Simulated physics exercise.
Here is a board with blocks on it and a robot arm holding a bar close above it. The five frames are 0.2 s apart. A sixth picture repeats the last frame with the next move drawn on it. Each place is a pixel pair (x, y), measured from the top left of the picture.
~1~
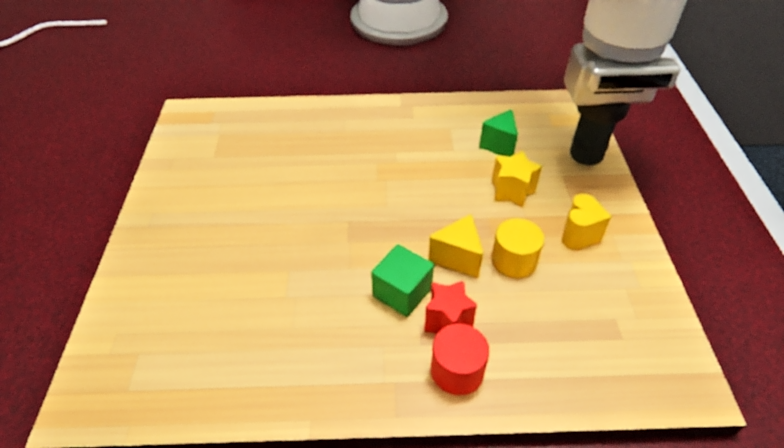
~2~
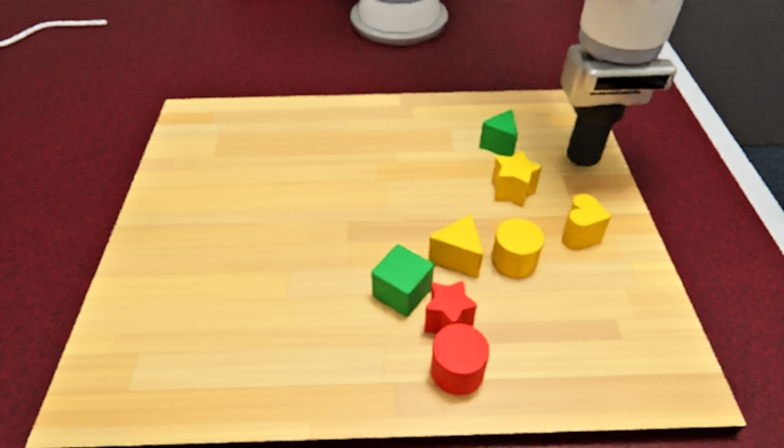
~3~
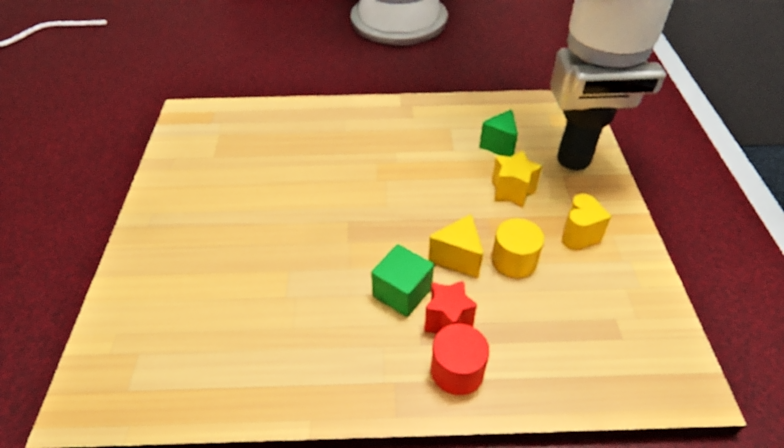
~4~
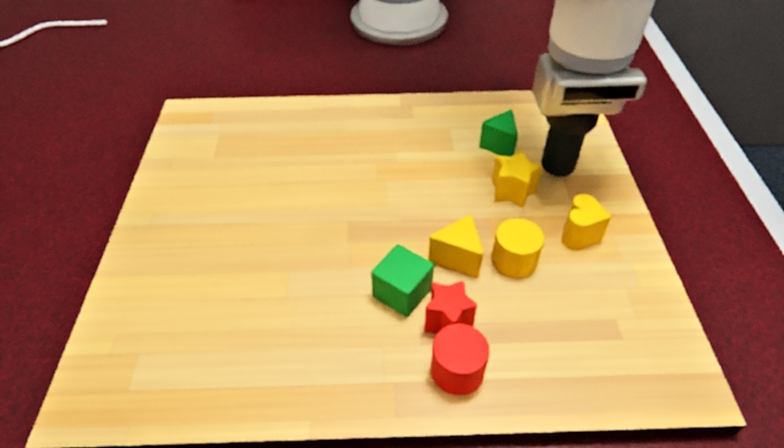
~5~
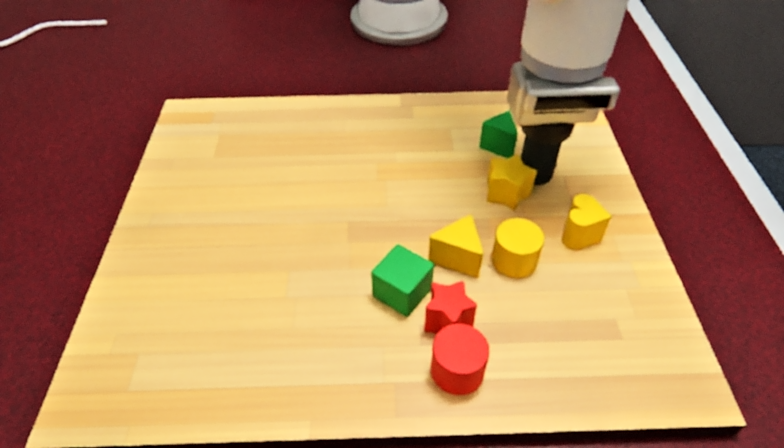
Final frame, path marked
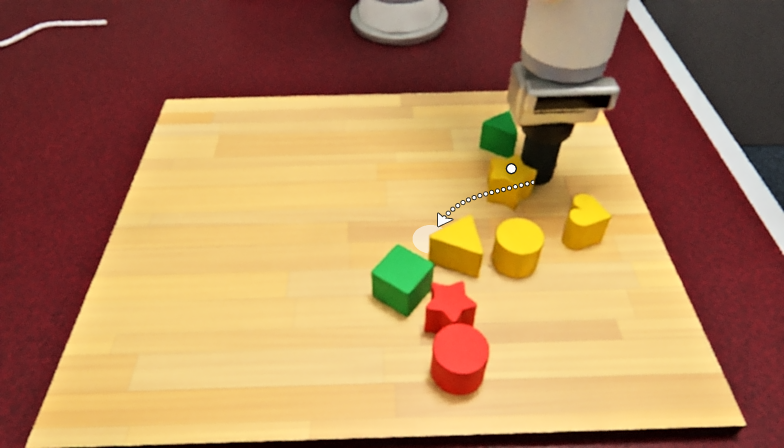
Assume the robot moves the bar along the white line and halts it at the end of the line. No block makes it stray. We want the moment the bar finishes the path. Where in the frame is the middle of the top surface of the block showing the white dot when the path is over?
Located at (400, 228).
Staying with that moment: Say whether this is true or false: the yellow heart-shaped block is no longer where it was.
My answer: False.
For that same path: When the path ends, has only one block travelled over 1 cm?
Final answer: Yes.
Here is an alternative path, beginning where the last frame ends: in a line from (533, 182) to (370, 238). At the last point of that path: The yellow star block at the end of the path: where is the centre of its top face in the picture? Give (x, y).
At pixel (336, 230).
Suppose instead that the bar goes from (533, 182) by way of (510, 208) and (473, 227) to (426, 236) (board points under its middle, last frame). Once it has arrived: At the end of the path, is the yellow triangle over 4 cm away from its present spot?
No, I don't think so.
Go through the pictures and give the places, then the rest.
In the first picture, bar tip (586, 155); block tops, yellow triangle (461, 234); yellow star block (518, 166); yellow heart-shaped block (588, 210).
In the second picture, bar (583, 156); blocks unchanged.
In the third picture, bar (574, 160); blocks unchanged.
In the fourth picture, bar (558, 166); blocks unchanged.
In the fifth picture, bar (535, 174); yellow triangle (461, 234); yellow star block (511, 169); yellow heart-shaped block (588, 210).
Path on the board, from (533, 182) over (492, 192) and (454, 209) to (431, 239); the dot is on the yellow star block.
On the path given first. One third of the way, bar (493, 184); yellow star block (470, 182).
Two thirds of the way, bar (454, 201); yellow star block (430, 201), turned 15° anticlockwise.
At the end, bar (432, 231); yellow triangle in place; yellow star block (400, 228); yellow heart-shaped block in place.
